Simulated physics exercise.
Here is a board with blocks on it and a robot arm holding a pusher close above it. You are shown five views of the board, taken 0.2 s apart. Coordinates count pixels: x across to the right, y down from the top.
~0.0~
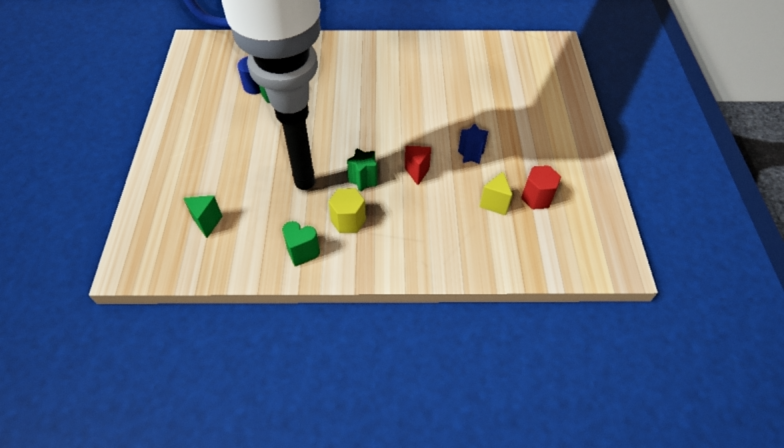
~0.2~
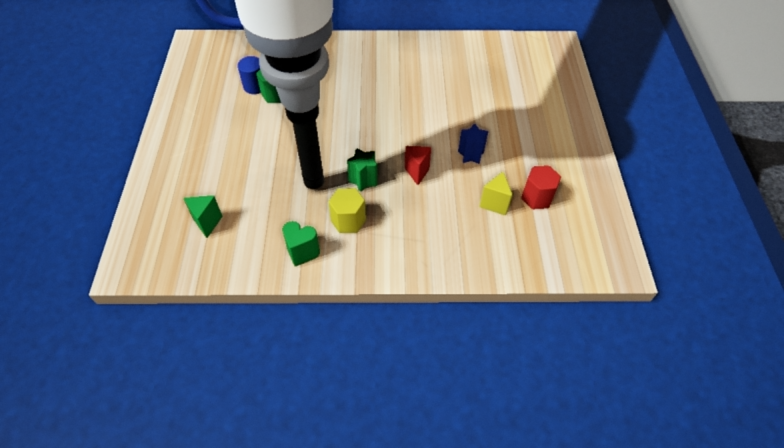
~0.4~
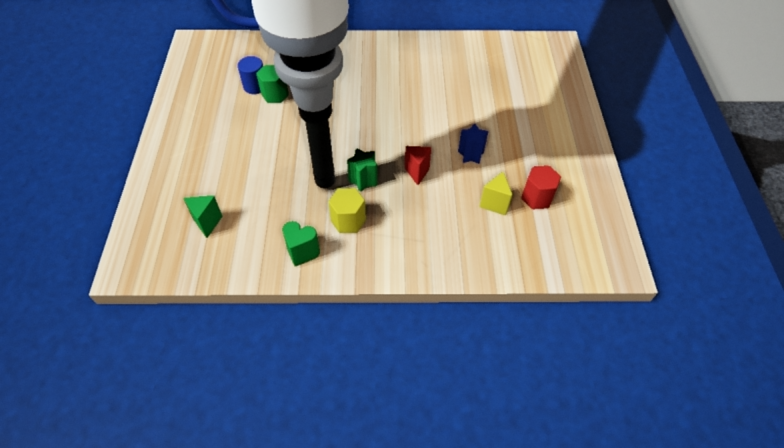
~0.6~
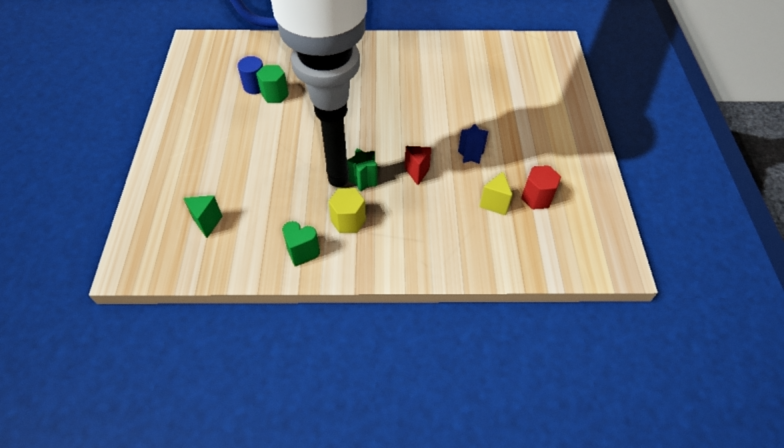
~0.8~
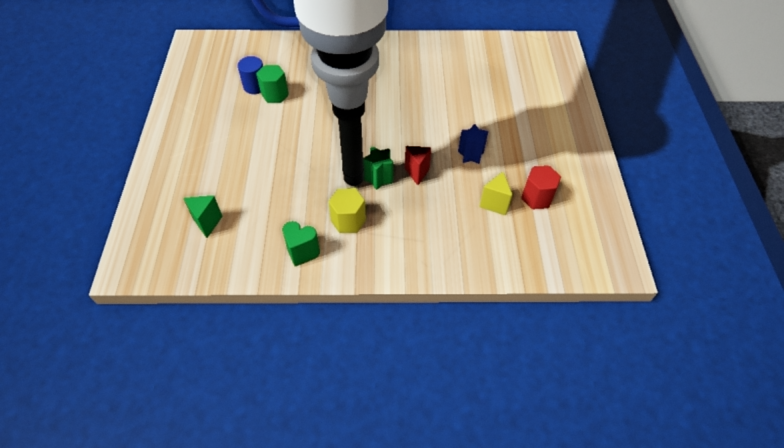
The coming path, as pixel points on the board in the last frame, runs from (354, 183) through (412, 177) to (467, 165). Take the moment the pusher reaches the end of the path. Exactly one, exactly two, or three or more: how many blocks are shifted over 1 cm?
The push moves three or more blocks more than 1 cm.
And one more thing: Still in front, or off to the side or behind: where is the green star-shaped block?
It is driven along in front.
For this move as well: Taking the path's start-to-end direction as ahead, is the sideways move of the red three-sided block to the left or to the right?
It will end up to the left.
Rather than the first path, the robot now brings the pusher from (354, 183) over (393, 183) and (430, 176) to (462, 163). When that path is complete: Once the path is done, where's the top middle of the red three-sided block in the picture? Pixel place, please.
At the end it should sit near (476, 111).
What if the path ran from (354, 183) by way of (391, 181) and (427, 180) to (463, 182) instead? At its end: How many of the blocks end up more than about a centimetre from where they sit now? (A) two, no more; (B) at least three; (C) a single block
B - at least three.
What follows on the original path. One third of the way, pusher at (393, 175); green star-shaped block at (418, 149), turned 15° anticlockwise; red three-sided block at (439, 147).
Two thirds of the way, pusher at (432, 169); green star-shaped block at (454, 141), turned 30° anticlockwise; red three-sided block at (473, 134), turned 15° anticlockwise; blue star-shaped block at (492, 127).
At the end, pusher at (468, 161); yellow six-sided block not moved; green star-shaped block at (481, 130), turned 85° anticlockwise; red three-sided block at (488, 115), turned 35° anticlockwise; blue star-shaped block at (508, 120), turned 15° clockwise.
